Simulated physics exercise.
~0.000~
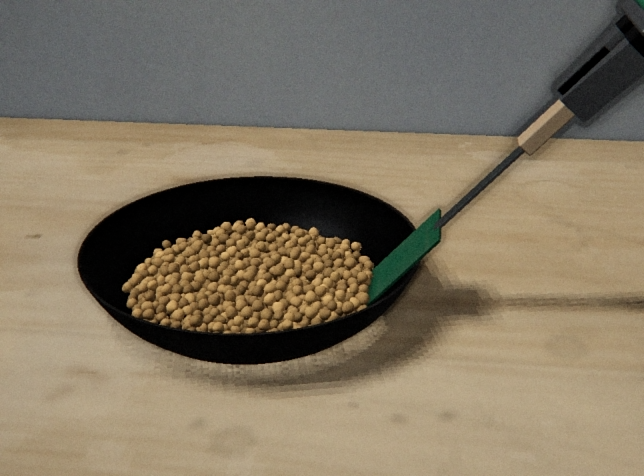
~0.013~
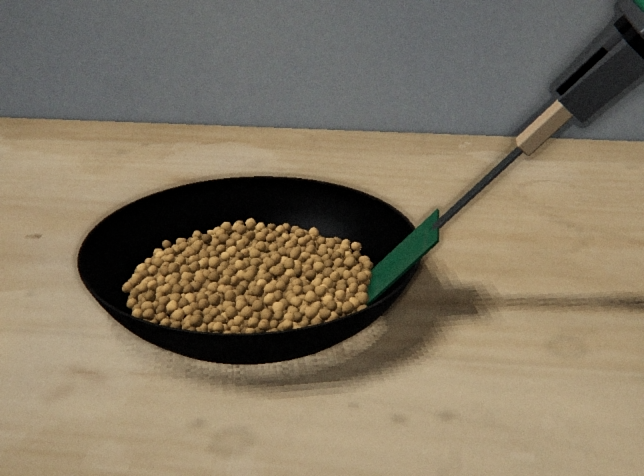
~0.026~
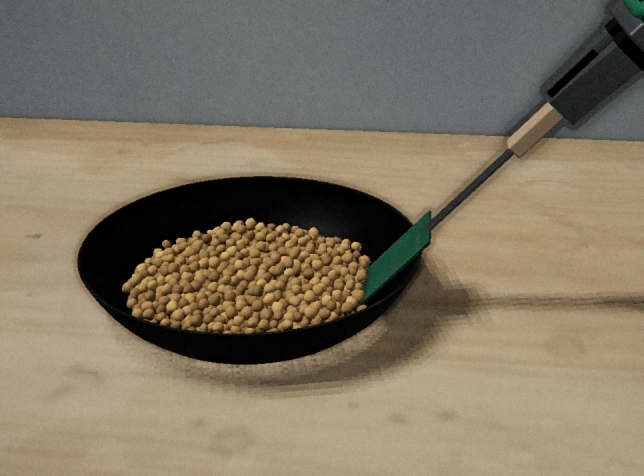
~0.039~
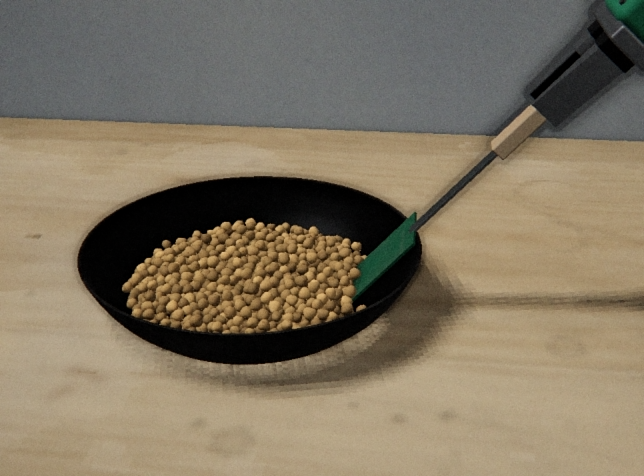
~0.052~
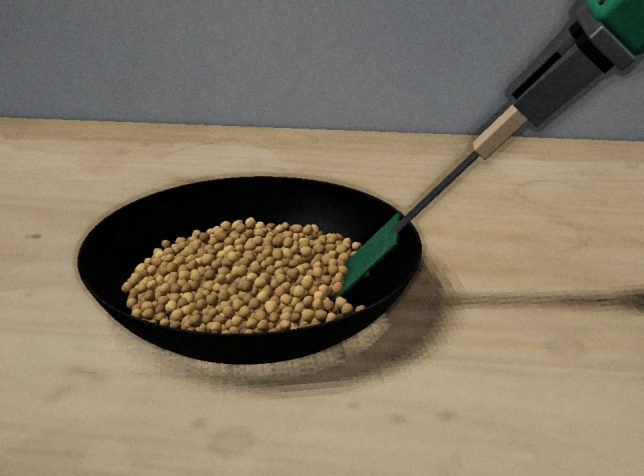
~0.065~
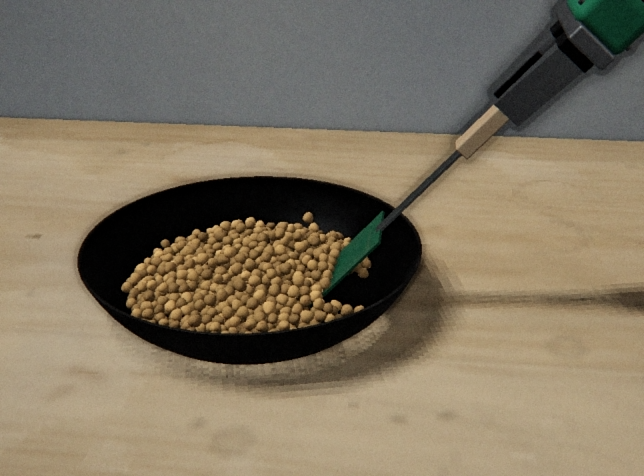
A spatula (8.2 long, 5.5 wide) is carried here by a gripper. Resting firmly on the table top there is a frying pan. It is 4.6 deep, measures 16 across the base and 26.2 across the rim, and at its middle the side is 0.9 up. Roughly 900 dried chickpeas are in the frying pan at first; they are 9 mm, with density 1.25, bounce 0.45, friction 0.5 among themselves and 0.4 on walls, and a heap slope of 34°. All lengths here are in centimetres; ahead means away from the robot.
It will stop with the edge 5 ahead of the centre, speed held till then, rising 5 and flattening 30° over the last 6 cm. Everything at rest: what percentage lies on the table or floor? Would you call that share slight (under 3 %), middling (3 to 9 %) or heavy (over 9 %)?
It is middling.
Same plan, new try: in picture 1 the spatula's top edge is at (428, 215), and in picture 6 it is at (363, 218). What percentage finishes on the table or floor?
10 per cent.
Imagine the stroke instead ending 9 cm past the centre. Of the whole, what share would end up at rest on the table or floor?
Then about 10 per cent.
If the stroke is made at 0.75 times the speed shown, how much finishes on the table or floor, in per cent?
The share would be near 0 in a hundred.
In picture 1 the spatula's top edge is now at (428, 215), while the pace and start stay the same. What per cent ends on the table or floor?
Roughly 5%.
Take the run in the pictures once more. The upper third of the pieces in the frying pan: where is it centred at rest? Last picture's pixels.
Pixel estimate: About (189, 266).
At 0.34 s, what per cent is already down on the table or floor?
Some 6 per cent of the load.
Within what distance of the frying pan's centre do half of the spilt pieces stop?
Close to 36 cm from the centre.
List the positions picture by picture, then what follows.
In the first frame, spatula top edge at (440, 224), sloping 49°; upper third of the load around (261, 273), from x 130 to 370, top at y 225; 900 in the frying pan.
In the second frame, spatula top edge at (439, 225), sloping 49°; upper third of the load around (261, 273), from x 130 to 370, top at y 225.
In the third frame, spatula top edge at (430, 226), sloping 49°; upper third of the load around (262, 272), from x 130 to 365, top at y 225.
In the fourth frame, spatula top edge at (415, 228), sloping 49°; upper third of the load around (265, 271), from x 130 to 365, top at y 225.
In the fifth frame, spatula top edge at (398, 227), sloping 49°; upper third of the load around (265, 269), from x 130 to 365, top at y 225.
In the sixth frame, spatula top edge at (382, 227), sloping 49°; upper third of the load around (262, 266), from x 130 to 365, top at y 220; 900 in the frying pan.
By 0.10 s, sloping 48°, highest piece 6 above the table; 900 in the frying pan.
By 0.13 s, sloping 37°, highest piece 6 above the table; 900 in the frying pan.
By 0.34 s, sloping 19°, highest piece 7 above the table; 851 in the frying pan, 47 on the table or floor, 2 on the blade or in flight.
By 1.39 s, sloping 19°, highest piece 3 above the table; 850 in the frying pan, 50 on the table or floor.
Final count, 850 in the frying pan, 50 on the table or floor. That is 6 % on the table or floor.
